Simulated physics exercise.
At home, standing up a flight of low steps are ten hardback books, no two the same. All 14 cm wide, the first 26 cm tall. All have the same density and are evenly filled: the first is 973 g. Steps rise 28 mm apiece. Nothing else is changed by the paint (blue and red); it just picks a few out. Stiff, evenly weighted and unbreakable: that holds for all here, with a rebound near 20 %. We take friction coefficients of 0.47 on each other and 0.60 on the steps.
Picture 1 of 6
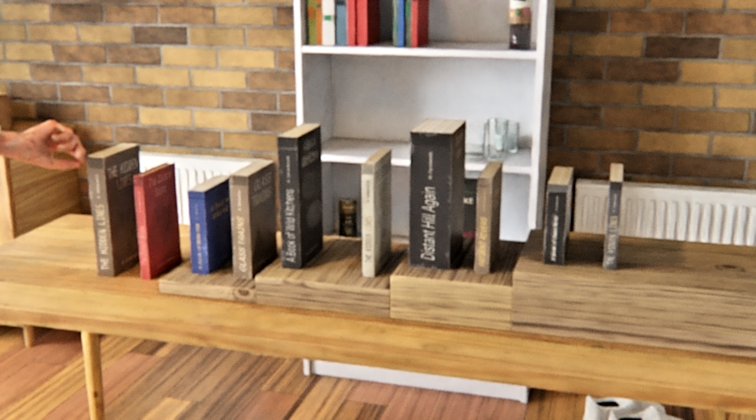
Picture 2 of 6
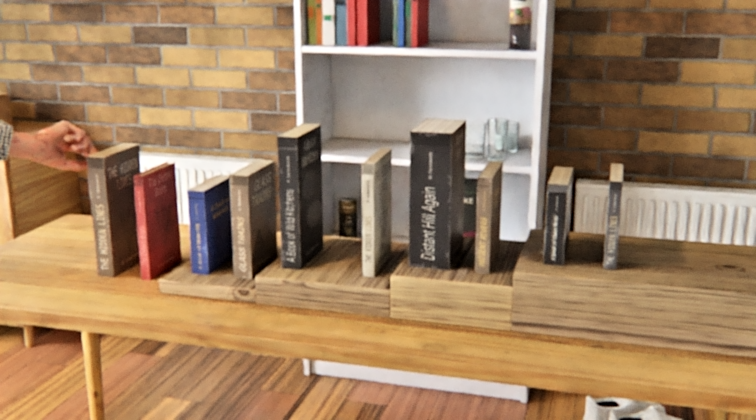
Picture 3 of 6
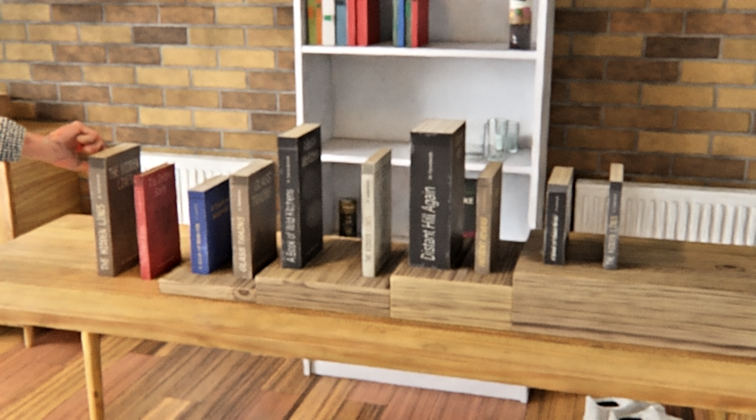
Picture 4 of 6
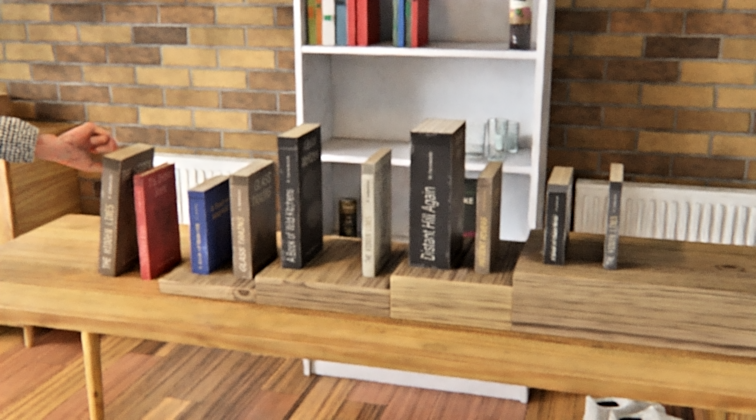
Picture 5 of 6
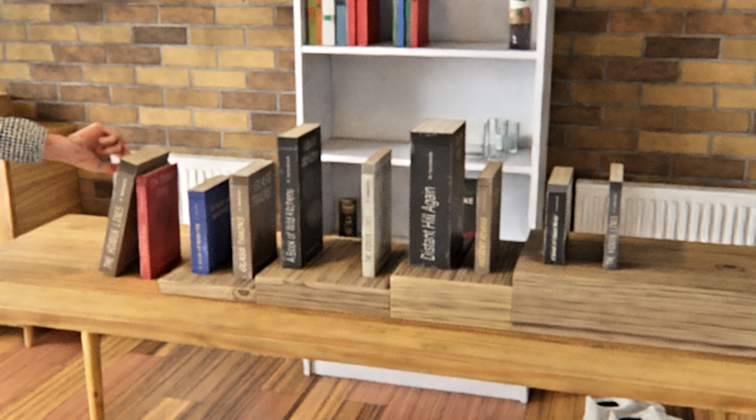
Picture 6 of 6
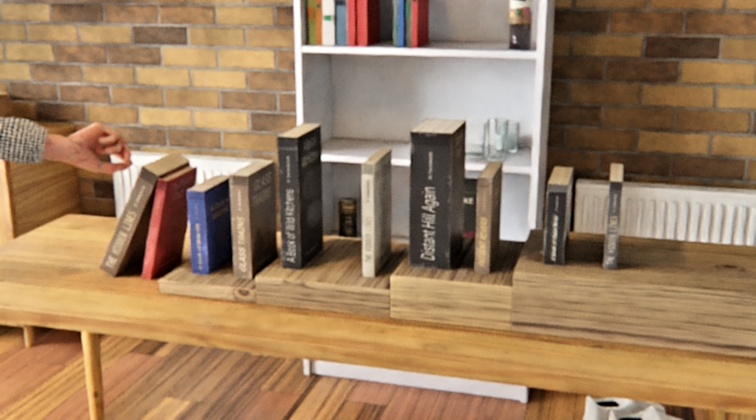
A hand pushes the first book on the left, tilting it against the leaning red one.
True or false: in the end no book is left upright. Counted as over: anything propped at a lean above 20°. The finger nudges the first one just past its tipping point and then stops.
True.
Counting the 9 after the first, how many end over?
9.
Then, 0.19 s past the last view, 2 of the 9 other books over; red book 45° from how it stood; blue book 25° from how it stood.
Then, 0.55 s past the last view, 5 of the 9 other books over; red book 61° from how it stood; blue book 57° from how it stood.
Then, 0.97 s past the last view, 9 of the 9 other books over; red book 62° from how it stood; blue book 59° from how it stood.
In the end, 9 of the 9 other books over; red book 62° from how it stood; blue book 59° from how it stood. Not one is left standing. From the last view, middles, red book near (204, 246), blue book near (252, 239).
